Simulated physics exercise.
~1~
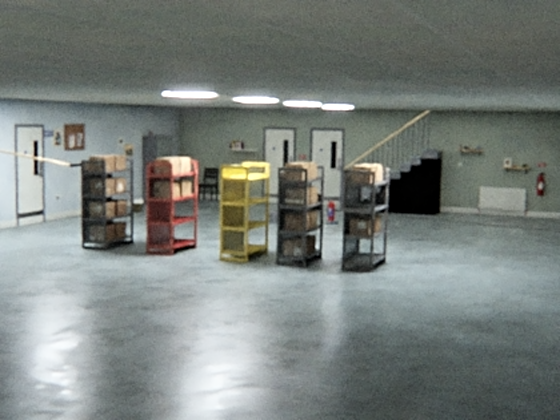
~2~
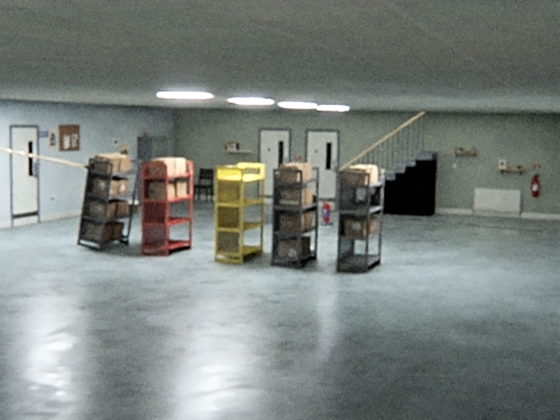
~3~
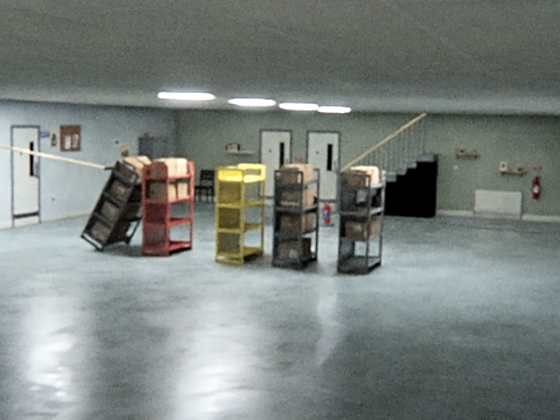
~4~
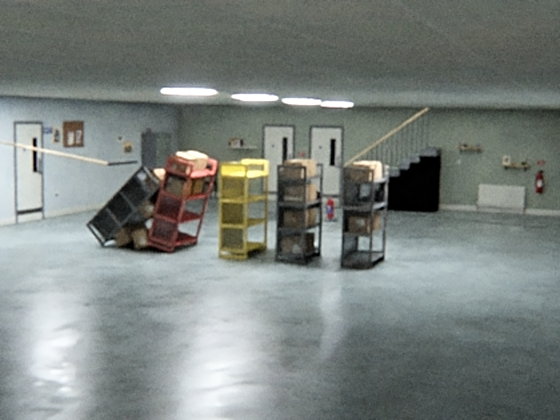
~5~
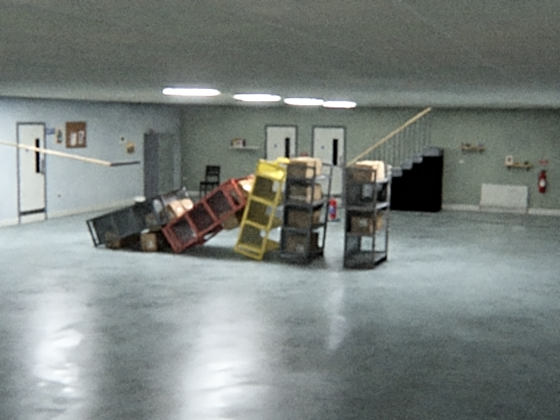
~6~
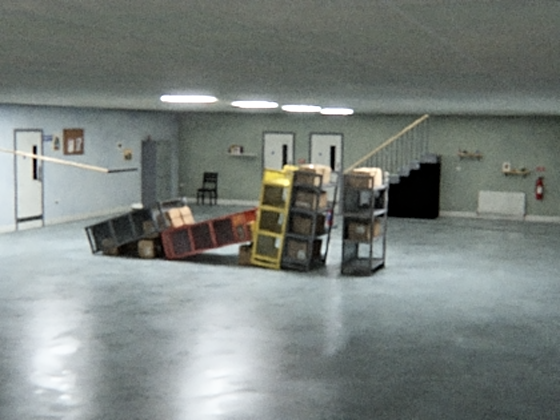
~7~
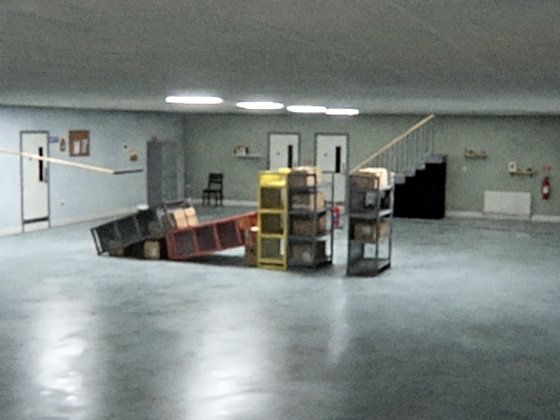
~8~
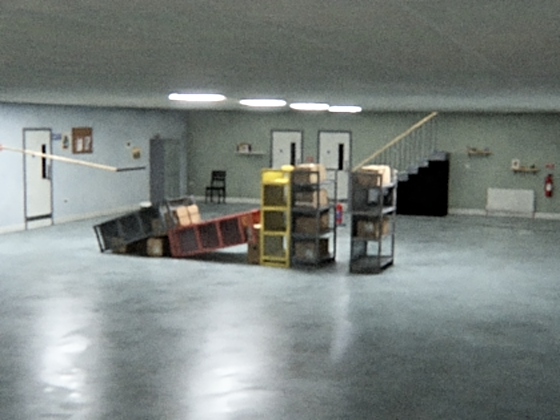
In a large hall, a pole topples two racks, and three others stay standing.
